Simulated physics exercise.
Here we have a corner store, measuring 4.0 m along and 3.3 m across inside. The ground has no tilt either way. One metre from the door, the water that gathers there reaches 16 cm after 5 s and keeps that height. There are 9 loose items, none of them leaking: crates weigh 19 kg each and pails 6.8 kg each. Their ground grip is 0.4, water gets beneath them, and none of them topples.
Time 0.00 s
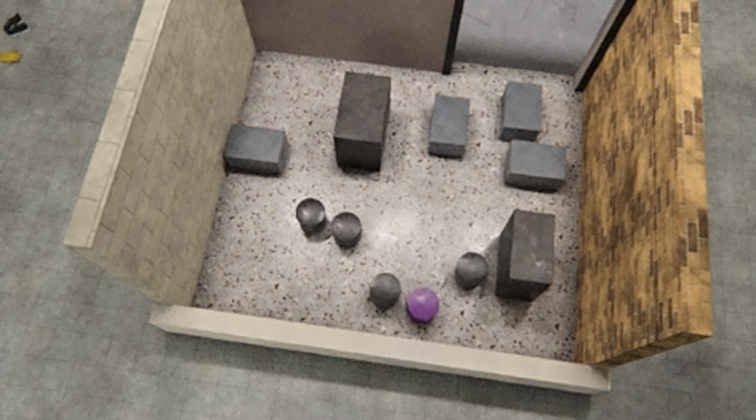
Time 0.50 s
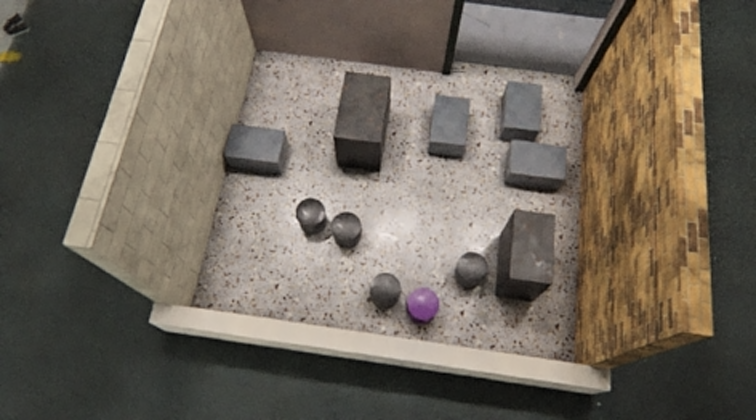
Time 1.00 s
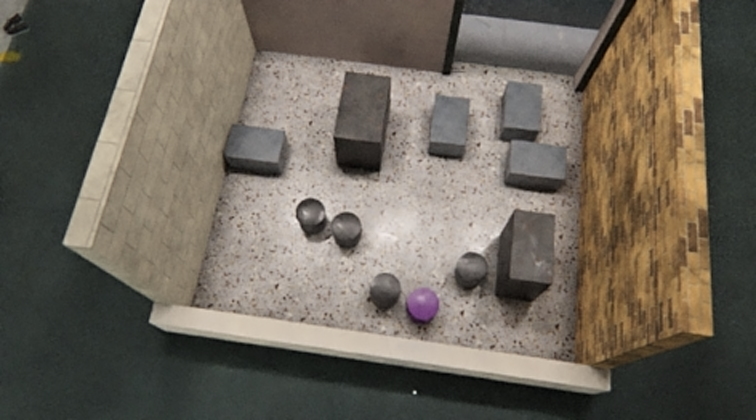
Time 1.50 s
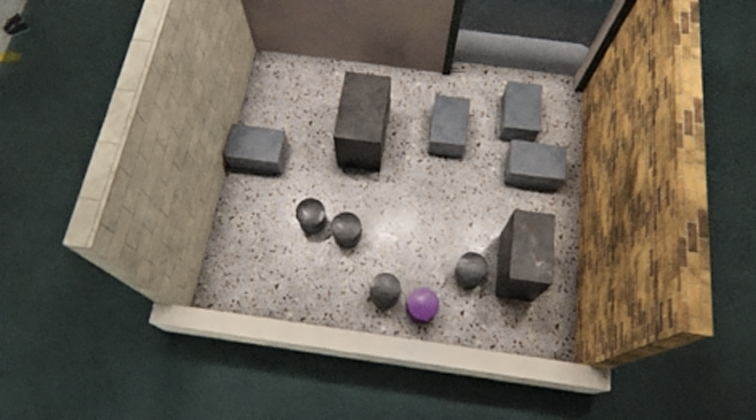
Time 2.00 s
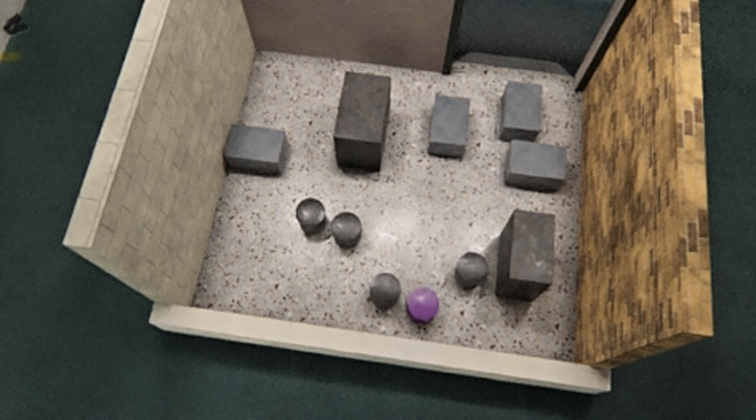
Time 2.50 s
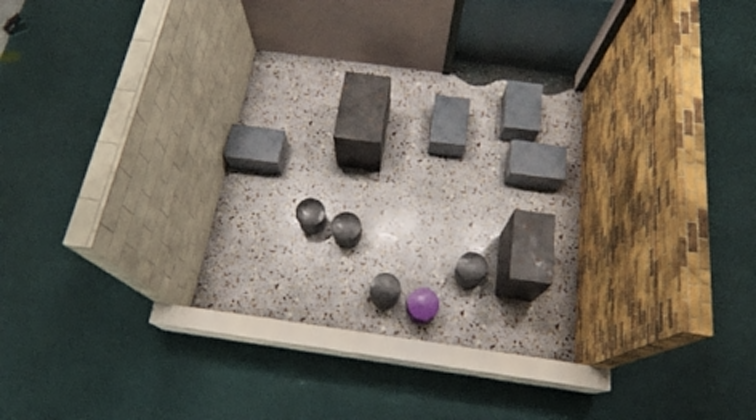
Dark water creeps toward the doorway at the back right and reaches the edge of the speckled floor, while the ground outside darkens early on; inside the walled room, the grey blocks, dark balls and purple ball stay still.
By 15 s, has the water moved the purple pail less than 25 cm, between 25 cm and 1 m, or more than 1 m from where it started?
More than 1 m.
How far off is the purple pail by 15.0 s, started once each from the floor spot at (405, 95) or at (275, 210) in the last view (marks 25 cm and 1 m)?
First try it goes a bit, second try it drifts well away.
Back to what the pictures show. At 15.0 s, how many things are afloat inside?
Tally: 9 of them.
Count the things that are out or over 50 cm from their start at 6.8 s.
It comes to 2.
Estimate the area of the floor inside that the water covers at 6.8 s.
About 8.0 m2 is covered.
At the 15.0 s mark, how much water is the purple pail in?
The depth there is around 13 cm.
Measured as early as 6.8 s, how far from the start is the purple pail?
Shift: About 0 cm.
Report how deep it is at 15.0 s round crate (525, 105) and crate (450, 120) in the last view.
Depths: Near 12 cm, then near 10 cm.
After 3.5 s the purple pail is near (424, 303), 0.0 m from its start, aground; 0 afloat.
After 6.8 s the purple pail is near (424, 303), 0.0 m from its start, aground; 0 afloat.
After 11.0 s the purple pail is near (293, 238), 1.5 m from its start, aground; 2 afloat.
After 15.0 s the purple pail is near (264, 105), 2.8 m from its start, afloat; 9 afloat.
